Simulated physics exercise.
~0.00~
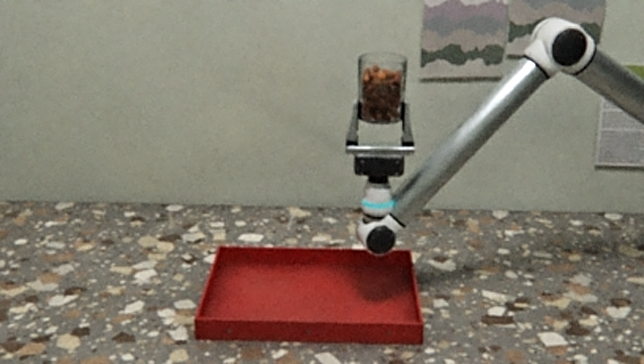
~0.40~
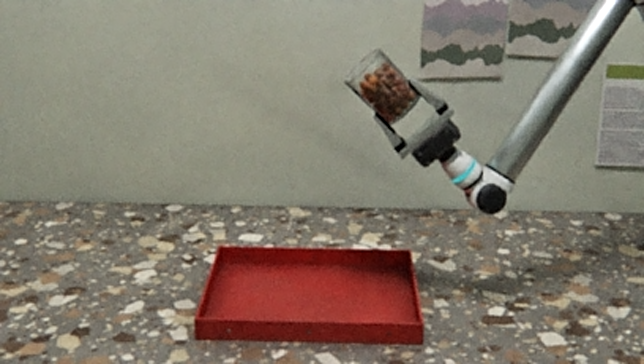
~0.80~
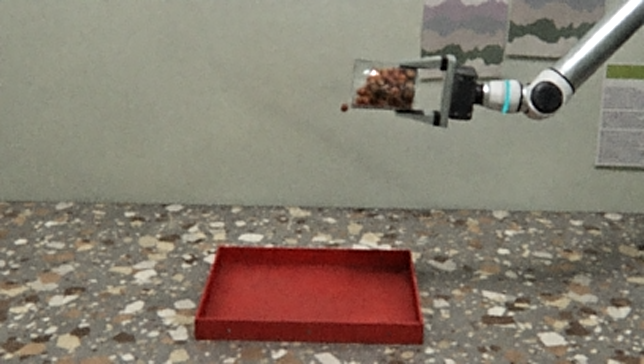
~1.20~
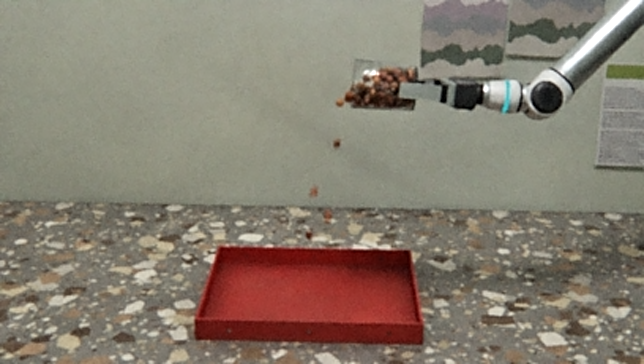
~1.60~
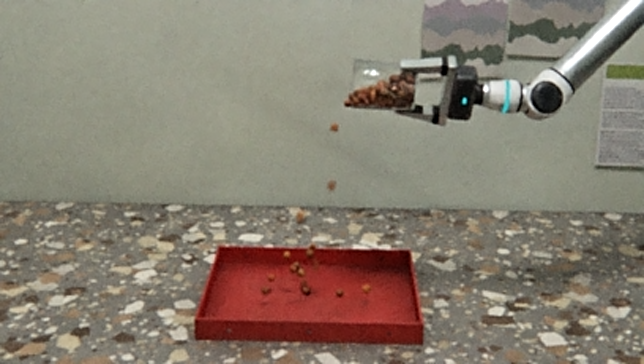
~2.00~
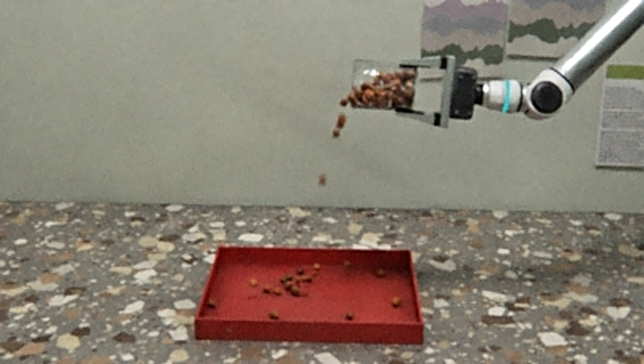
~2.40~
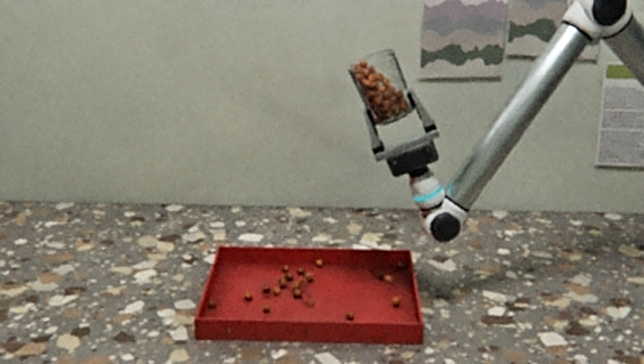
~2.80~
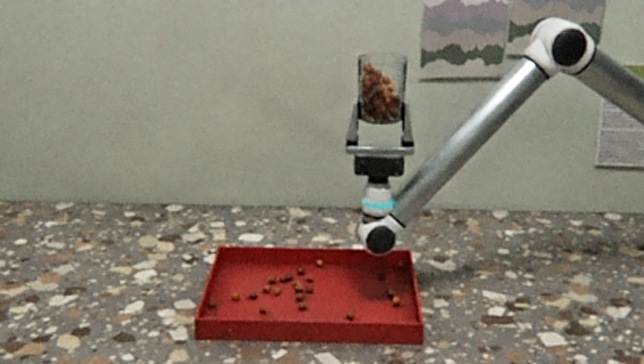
Robot arm tipping a glass beaker of hazelnuts leftward, spilling some into a red tray, then standing it upright still partly full.
